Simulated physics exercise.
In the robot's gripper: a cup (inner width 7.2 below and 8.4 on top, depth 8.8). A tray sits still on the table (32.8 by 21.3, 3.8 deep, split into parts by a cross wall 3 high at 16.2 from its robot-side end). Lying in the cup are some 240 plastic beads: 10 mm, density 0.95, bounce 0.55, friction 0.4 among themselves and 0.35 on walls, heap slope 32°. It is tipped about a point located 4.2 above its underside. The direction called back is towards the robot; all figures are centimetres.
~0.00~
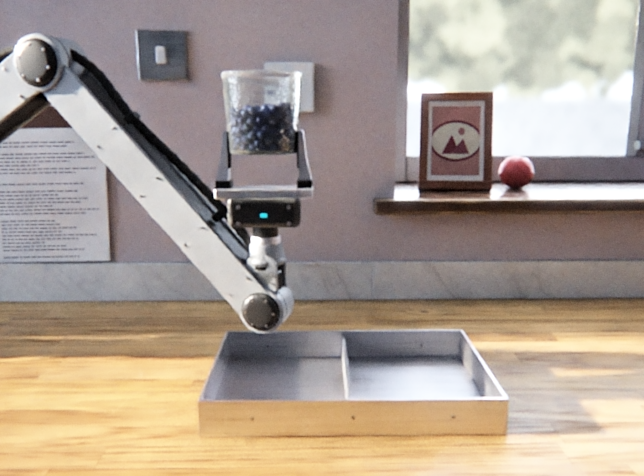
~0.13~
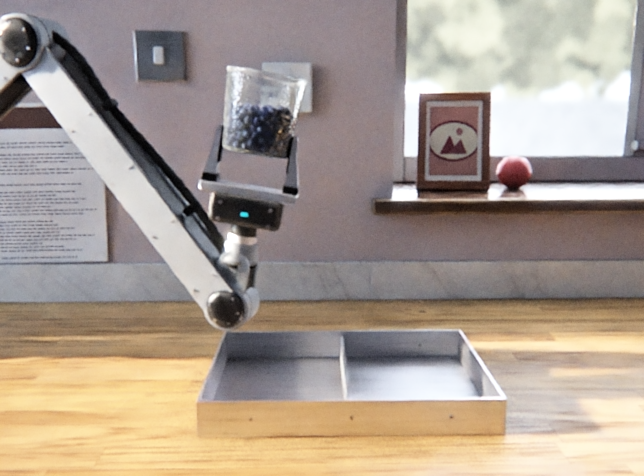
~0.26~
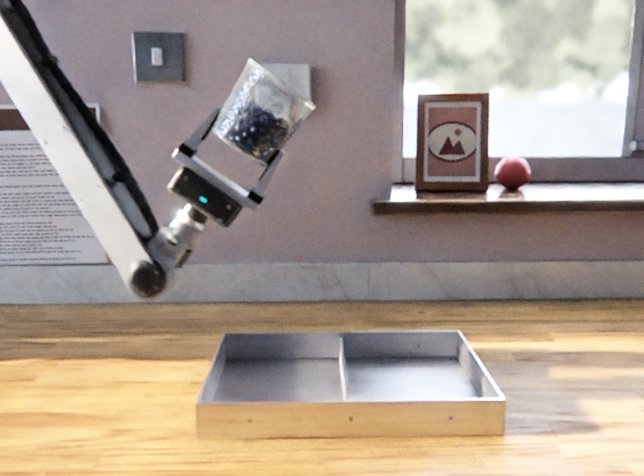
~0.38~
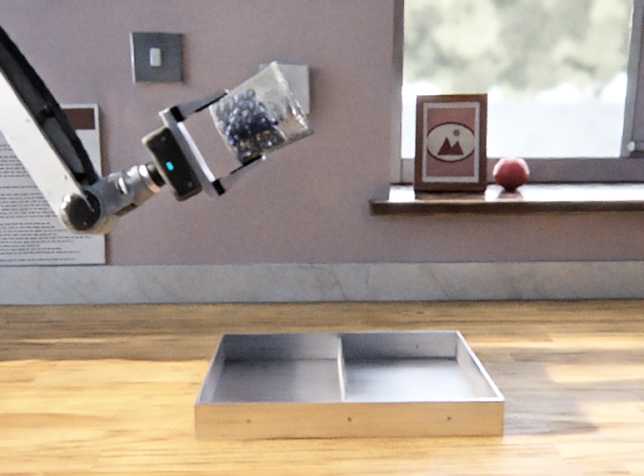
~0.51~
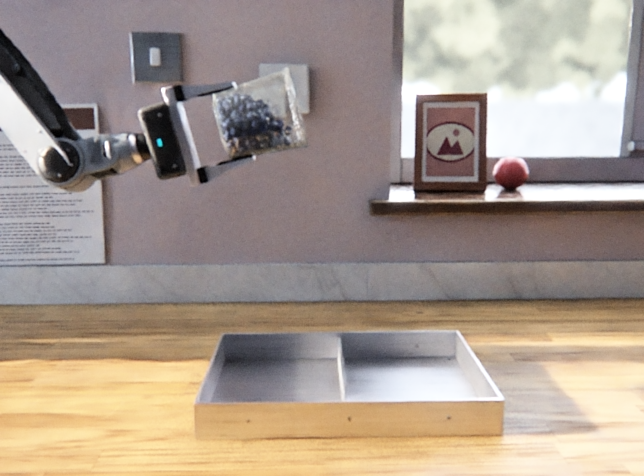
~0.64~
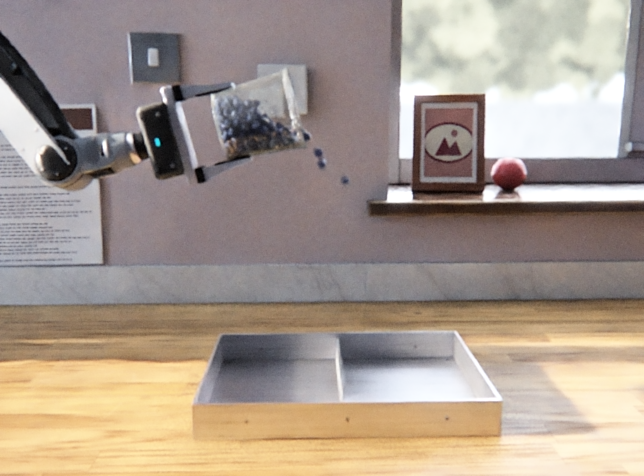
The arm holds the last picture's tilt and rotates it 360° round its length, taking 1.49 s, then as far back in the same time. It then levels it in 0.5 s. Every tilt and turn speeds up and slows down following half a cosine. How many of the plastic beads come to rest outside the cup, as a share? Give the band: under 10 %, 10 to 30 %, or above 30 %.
The band is above 30 %.
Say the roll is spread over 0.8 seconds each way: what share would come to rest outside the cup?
Estimated share: Close to 35 %.
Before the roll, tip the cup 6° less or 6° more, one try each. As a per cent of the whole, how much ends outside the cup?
You'd get close to 25 per cent, then close to 70 per cent.
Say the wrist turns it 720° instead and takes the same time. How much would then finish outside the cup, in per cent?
It would be near 55 per cent.
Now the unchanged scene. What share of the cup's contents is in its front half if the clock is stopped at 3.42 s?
Something like 75 per cent, give or take.
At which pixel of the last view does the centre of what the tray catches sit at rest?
The centre sits around (381, 389).
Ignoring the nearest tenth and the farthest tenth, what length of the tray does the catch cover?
That stretch is roughly 24 cm long.
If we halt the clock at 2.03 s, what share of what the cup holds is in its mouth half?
Around 35 percent.
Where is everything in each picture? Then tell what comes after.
The first frame shows cup middle at (263, 115), upright; upper third of the load around (265, 114), from x 235 to 290, top at y 105; 235 in the cup.
The second frame shows cup middle at (261, 115), tipped 10°; upper third of the load around (258, 114), from x 230 to 290, top at y 105.
The third frame shows cup middle at (261, 116), tipped 35°; upper third of the load around (248, 114), from x 220 to 285, top at y 95.
The fourth frame shows cup middle at (260, 117), tipped 62°; upper third of the load around (245, 109), from x 220 to 280, top at y 90.
The fifth frame shows cup middle at (260, 118), tipped 76°; upper third of the load around (241, 109), from x 220 to 290, top at y 95.
The sixth frame shows cup middle at (258, 118), tipped 77°; upper third of the load around (239, 113), from x 220 to 345, top at y 100; 232 in the cup, 3 in flight or on a rim.
By 2.03 s, tipped 77°, highest piece 36 above the table; 161 in the cup, 45 in the far-side part, 15 in the robot-side part, 2 on the table or floor, 12 in flight or on a rim.
By 3.42 s, tipped 77°, highest piece 36 above the table; 123 in the cup, 70 in the far-side part, 30 in the robot-side part, 4 on the table or floor, 8 in flight or on a rim.
By 4.32 s, upright, highest piece 36 above the table; 121 in the cup, 74 in the far-side part, 36 in the robot-side part, 4 on the table or floor.
By 5.02 s, upright, highest piece 36 above the table; 121 in the cup, 74 in the far-side part, 36 in the robot-side part, 4 on the table or floor.
Final count, 121 in the cup, 74 in the far-side part, 36 in the robot-side part, 4 on the table or floor. That is 49 % outside the cup.
